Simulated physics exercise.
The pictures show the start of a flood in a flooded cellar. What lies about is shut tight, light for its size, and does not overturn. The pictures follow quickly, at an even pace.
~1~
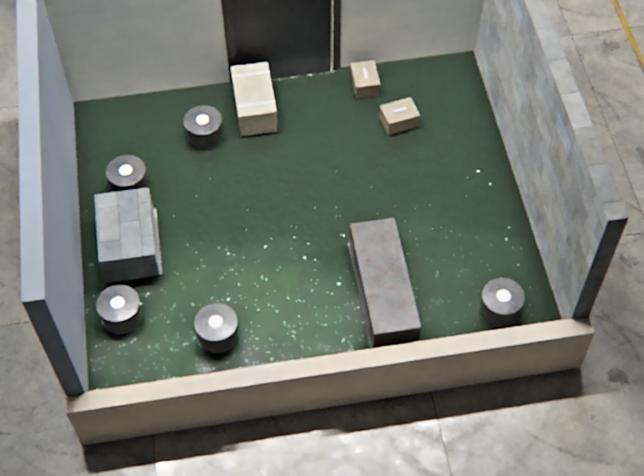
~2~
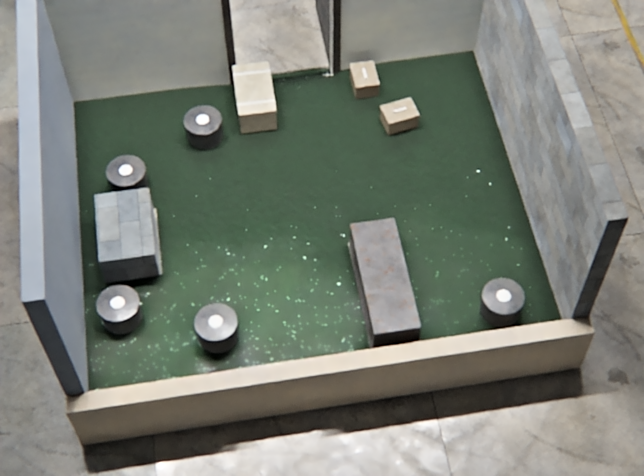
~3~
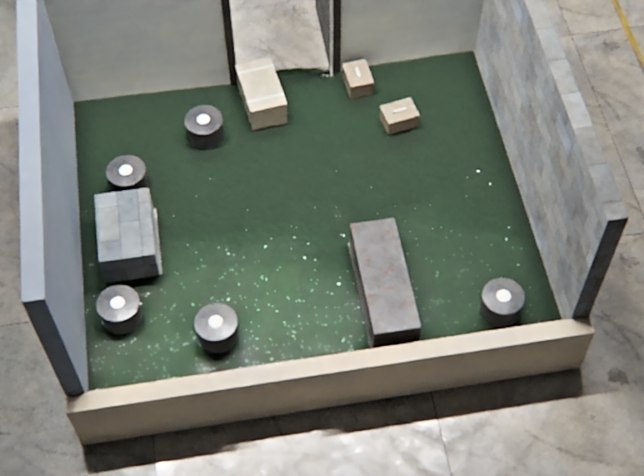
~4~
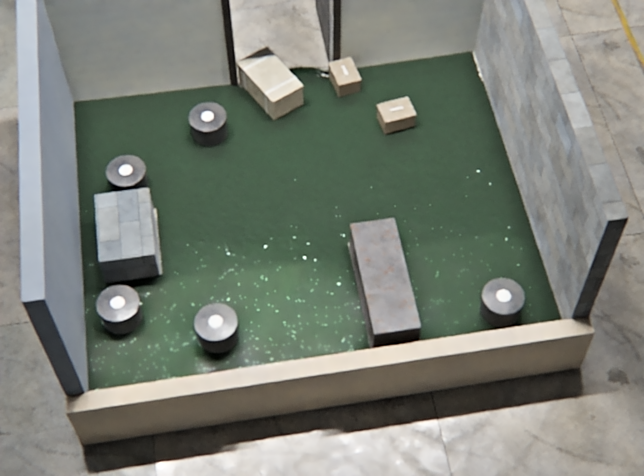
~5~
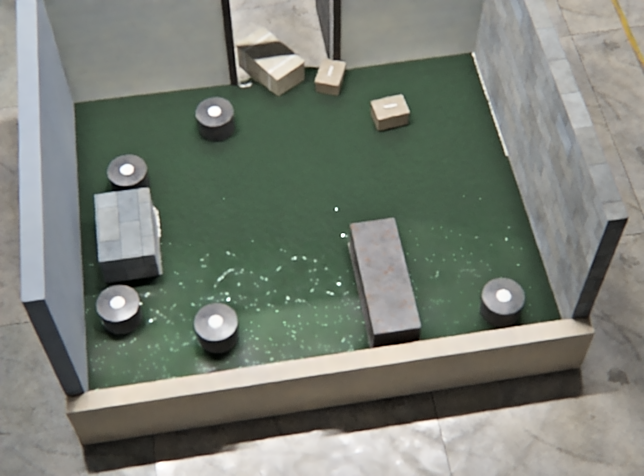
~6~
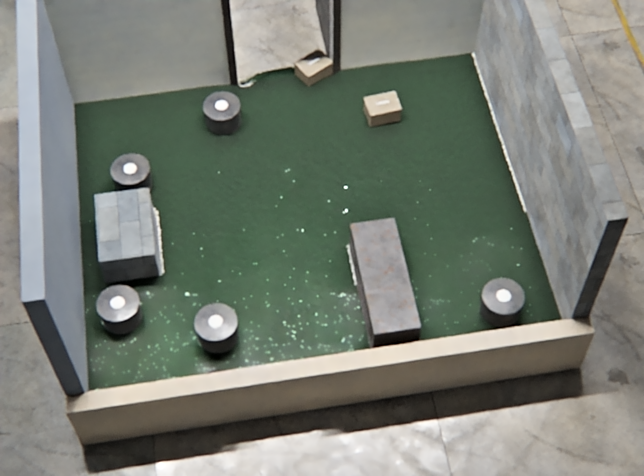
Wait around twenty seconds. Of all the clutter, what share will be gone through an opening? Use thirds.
Share: From one to two thirds.
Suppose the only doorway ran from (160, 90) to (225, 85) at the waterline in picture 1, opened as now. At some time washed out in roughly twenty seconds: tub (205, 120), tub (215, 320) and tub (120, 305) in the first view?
In that order: Out, kept in, left behind.
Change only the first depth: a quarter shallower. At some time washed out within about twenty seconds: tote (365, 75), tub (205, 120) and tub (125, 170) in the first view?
In turn: Washed out, out, stays.
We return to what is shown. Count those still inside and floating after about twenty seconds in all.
The number is 4.
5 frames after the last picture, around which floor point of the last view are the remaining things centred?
Near (269, 246).
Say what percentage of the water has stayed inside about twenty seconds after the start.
About 48 per cent.
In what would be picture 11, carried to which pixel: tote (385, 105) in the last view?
At about (356, 81).
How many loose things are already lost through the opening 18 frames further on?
It comes to 4.
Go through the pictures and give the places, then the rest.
In the first picture, a tote at (365, 74) floats; a tub at (203, 120), afloat; 0 of 8 have shifted.
In the second picture, a tote at (365, 74) floats; a tub at (203, 120), afloat; 0 of 8 have shifted.
In the third picture, a tote at (358, 73), afloat, close to its start; a tub at (204, 120), afloat; 2 of 8 have shifted.
In the fourth picture, a tote at (345, 71), afloat, close to its start; a tub at (208, 117), afloat, close to its start; 3 of 8 have shifted.
In the fifth picture, a tote at (331, 72) floats, a stride from its start; a tub at (215, 112) floats, close to its start; 4 of 8 have shifted.
In the sixth picture, a tote at (314, 62) floats, a stride from its start; a tub at (222, 106), afloat, a stride from its start; 5 of 8 have shifted.
A moment on, 3 of 8 are out; 5 afloat.
Next, 4 of 8 are out; 4 afloat.
Later, 4 of 8 are out; 4 afloat.
In the end, 4 of 8 are out; 4 afloat.
